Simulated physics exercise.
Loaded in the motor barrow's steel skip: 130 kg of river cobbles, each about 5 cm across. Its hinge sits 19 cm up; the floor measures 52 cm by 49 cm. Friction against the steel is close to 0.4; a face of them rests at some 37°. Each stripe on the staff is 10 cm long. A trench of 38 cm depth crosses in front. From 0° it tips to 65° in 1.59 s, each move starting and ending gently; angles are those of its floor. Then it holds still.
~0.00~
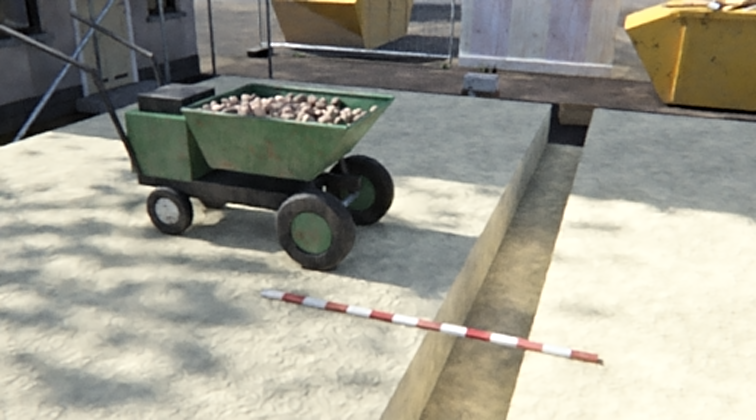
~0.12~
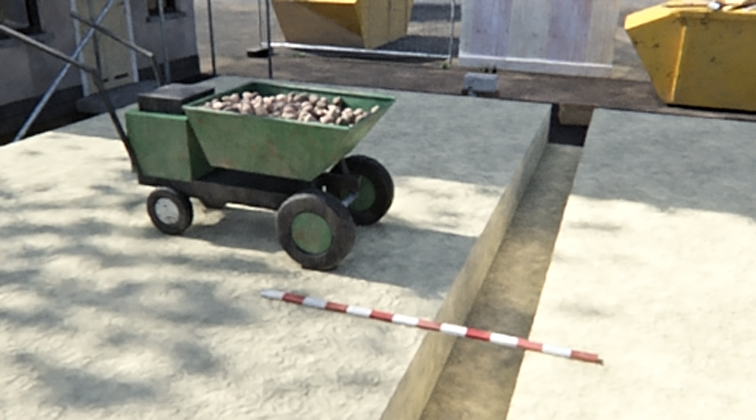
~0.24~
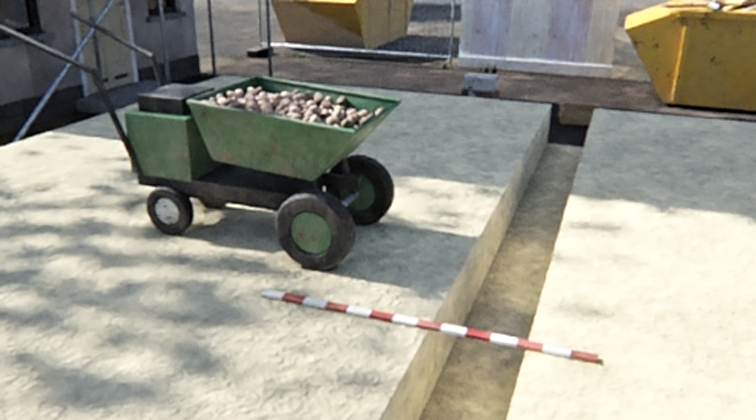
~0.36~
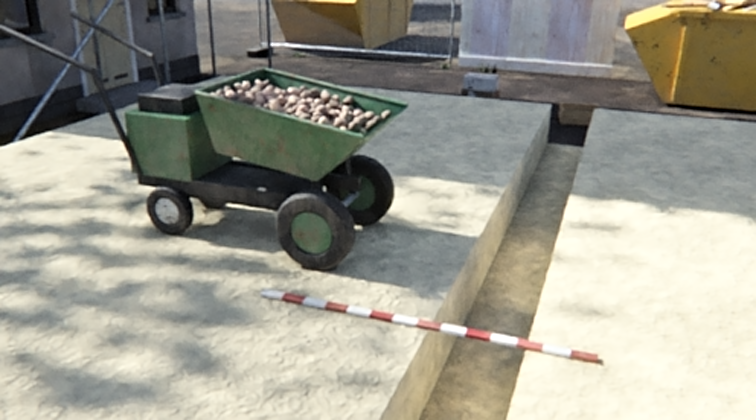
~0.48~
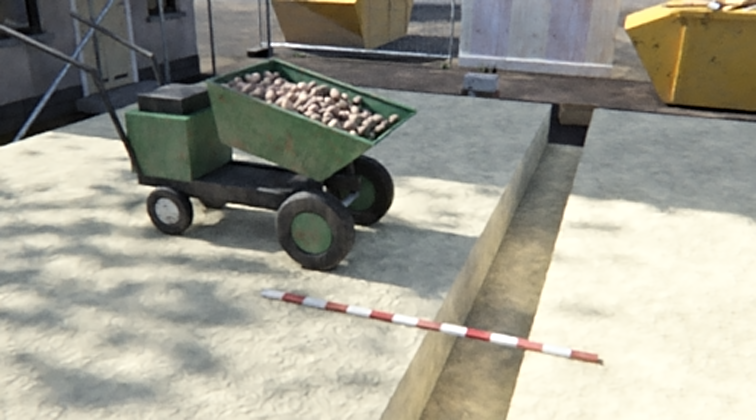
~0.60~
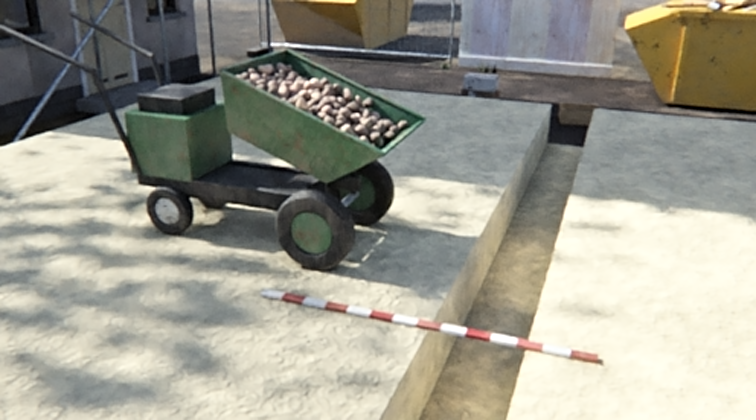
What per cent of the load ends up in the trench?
Some 93 per cent of it.
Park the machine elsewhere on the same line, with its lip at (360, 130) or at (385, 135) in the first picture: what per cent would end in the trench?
Near 100 per cent from the first place, 95 from the second.
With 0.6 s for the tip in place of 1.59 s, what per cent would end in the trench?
In that case some 95 per cent.
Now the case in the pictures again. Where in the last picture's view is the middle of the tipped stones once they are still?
Near (495, 323).
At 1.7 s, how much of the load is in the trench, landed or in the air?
Some 30 per cent.
After 1.2 s the floor is at 55°; 100 % in the skip; the foremost stones are at (433, 189).
After 1.7 s the floor is at 65°; 67 % in the skip, 6 % short of the trench, 28 % in the trench; the foremost stones are at (529, 348).
After 2.0 s the floor is at 65°; 37 % in the skip, 5 % short of the trench, 58 % in the trench; the foremost stones are at (534, 336).
After 4.0 s the floor is at 65°; 1 % in the skip, 6 % short of the trench, 93 % in the trench; the foremost stones are at (537, 323).
